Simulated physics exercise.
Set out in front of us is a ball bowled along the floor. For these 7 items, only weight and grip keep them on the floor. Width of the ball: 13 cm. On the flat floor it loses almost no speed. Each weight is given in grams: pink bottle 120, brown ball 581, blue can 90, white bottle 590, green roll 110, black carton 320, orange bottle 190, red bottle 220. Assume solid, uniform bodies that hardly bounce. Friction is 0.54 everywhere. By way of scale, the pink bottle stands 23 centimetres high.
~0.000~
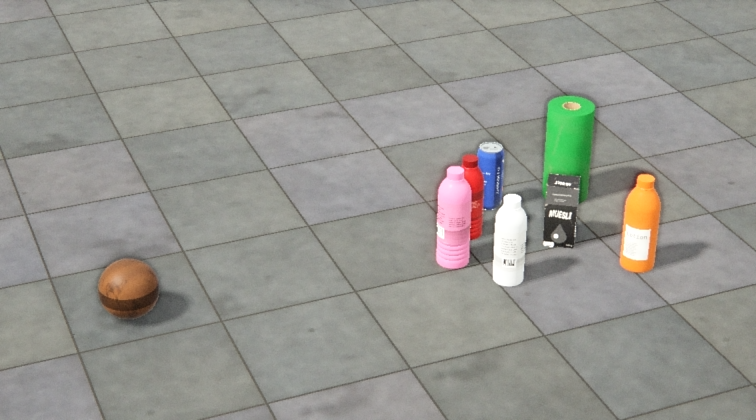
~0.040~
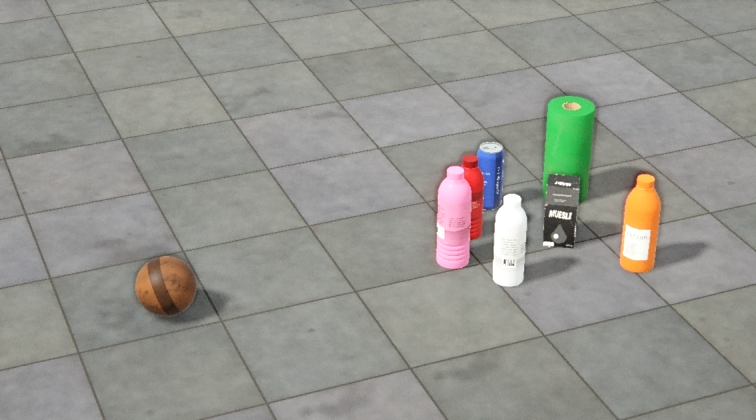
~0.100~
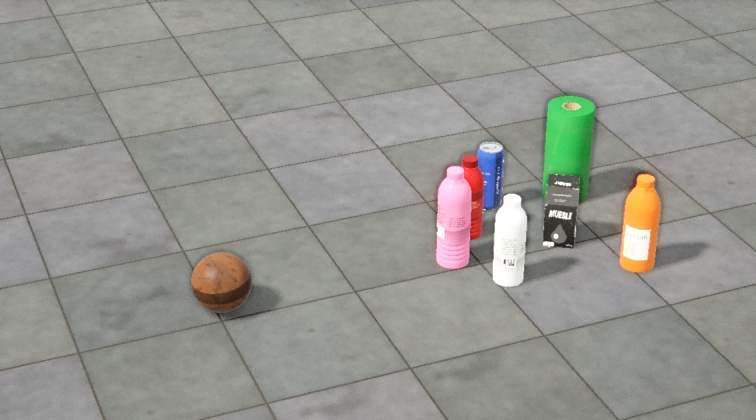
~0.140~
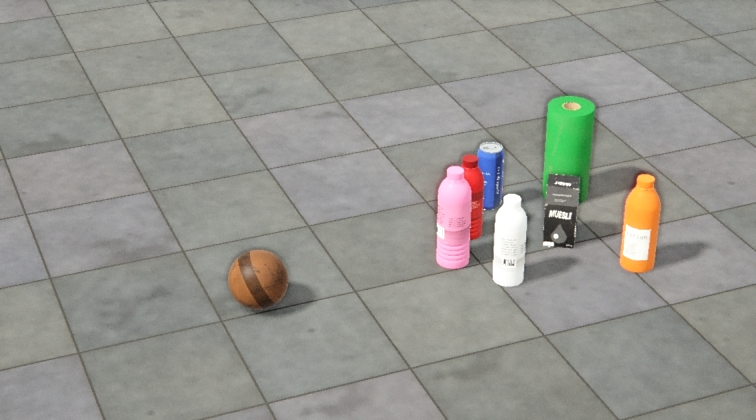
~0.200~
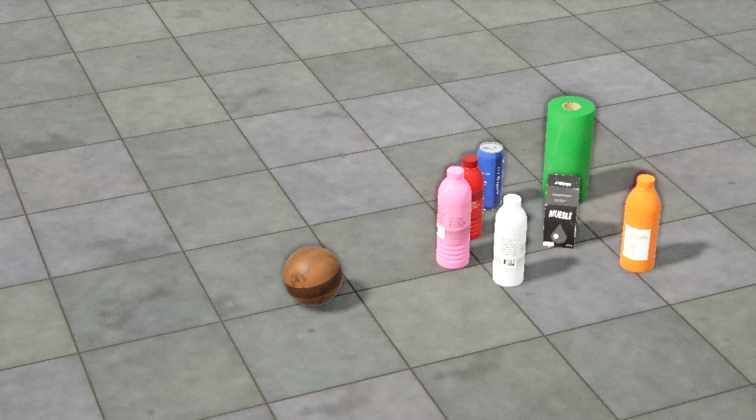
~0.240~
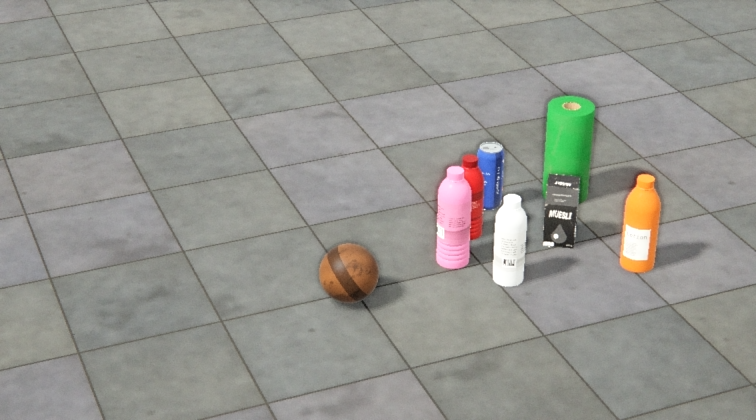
Green roll standing among bottles, a can and a carton on grey tiles as a brown ball rolls rightward across the floor.
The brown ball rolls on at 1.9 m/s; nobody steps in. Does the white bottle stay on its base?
No, it goes over.
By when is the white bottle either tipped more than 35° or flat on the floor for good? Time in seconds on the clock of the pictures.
Time: Approximately 0.6 s.
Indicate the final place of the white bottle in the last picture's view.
Near (580, 247).
After 0.64 s, ball has run 91 cm; brown ball near (562, 280); white bottle leaning 71° near (571, 235).
After 1.34 s, ball has run 139 cm; white bottle on its side near (579, 247).
After 2.24 s, ball has run 202 cm; white bottle on its side near (580, 248).
By the end (2.8 s), tipped over on the floor, white bottle; the other 6 in place, give or take 8 cm. Seen from the same camera at the end, white bottle near (579, 247).
